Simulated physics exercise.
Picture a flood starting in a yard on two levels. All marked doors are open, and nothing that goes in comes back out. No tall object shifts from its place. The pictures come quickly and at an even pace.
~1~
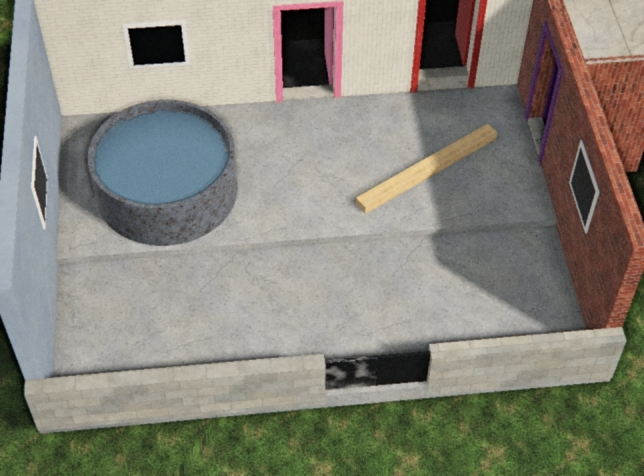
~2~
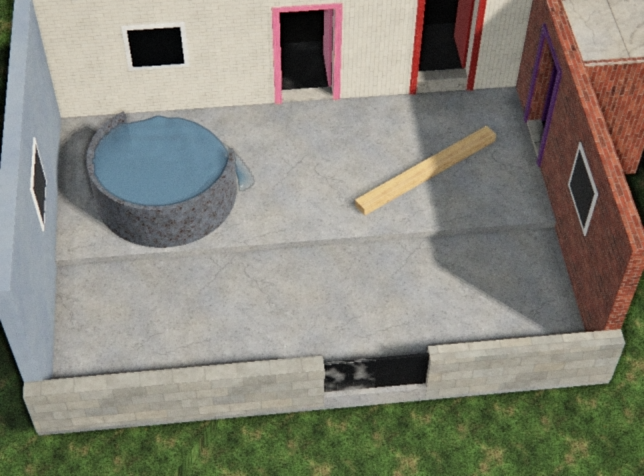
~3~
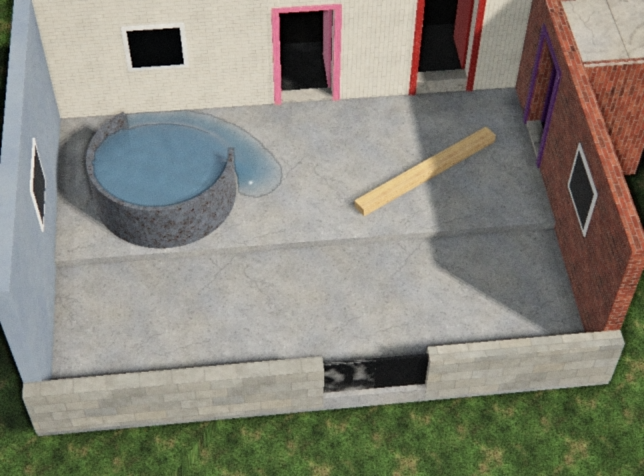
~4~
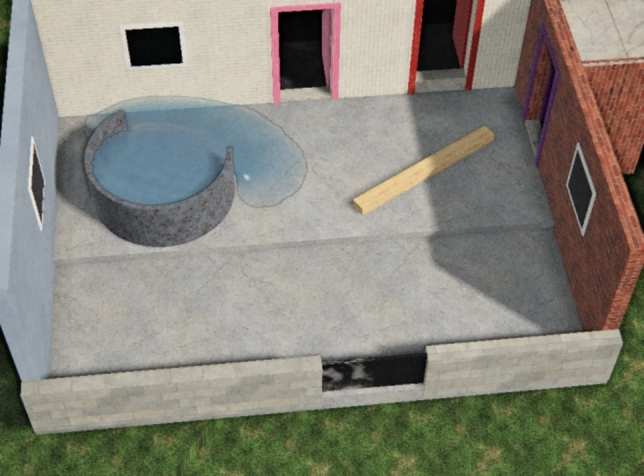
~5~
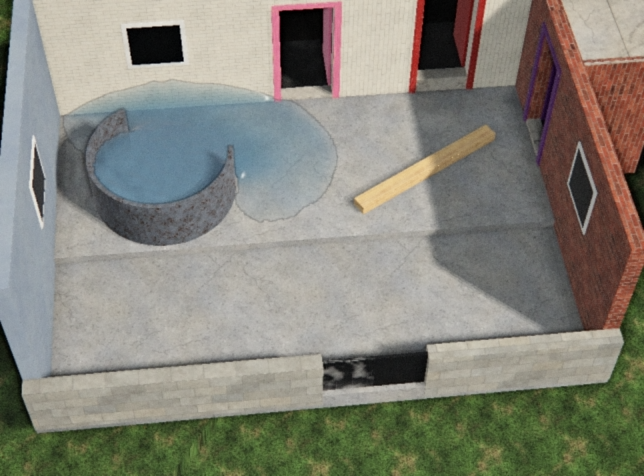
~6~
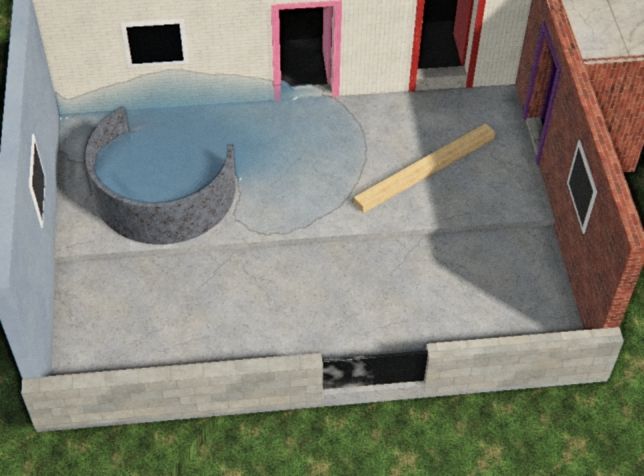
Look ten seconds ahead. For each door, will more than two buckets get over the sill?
My prediction: The red door will keep to two buckets; the pink door will go over two buckets; the purple door will go over two buckets.
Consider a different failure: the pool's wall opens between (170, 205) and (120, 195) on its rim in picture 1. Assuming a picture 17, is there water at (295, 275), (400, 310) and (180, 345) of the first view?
Respectively: Parched, parched and drenched.
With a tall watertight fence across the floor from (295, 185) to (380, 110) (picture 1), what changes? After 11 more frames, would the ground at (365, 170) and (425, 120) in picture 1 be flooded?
First spot parched, second spot submerged.
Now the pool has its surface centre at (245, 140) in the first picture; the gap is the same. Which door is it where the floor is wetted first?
Answer: The pink door.
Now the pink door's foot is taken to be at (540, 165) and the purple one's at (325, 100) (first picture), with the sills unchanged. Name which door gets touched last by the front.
The pink-painted one.
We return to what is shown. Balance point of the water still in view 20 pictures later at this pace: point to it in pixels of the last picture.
(287, 163).
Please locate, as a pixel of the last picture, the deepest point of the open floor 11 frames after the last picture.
Somewhere near (523, 114), I think.
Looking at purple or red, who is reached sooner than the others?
I'd say the one in red.
A moment on, water covers 30 % of the floor; the red door wet at the sill, nothing in, the pink door over two buckets in, the purple door not reached.
Next, water covers 35 % of the floor; the red door wet at the sill, nothing in, the pink door far over two buckets in, the purple door under two buckets in.
Then, water covers 60 % of the floor; the red door wet at the sill, nothing in, the pink door far over two buckets in, the purple door far over two buckets in.
Later, water covers 85 % of the floor; the red door wet at the sill, nothing in, the pink door far over two buckets in, the purple door far over two buckets in.
In the end, water covers 95 % of the floor; the red door wet at the sill, nothing in, the pink door far over two buckets in, the purple door far over two buckets in.
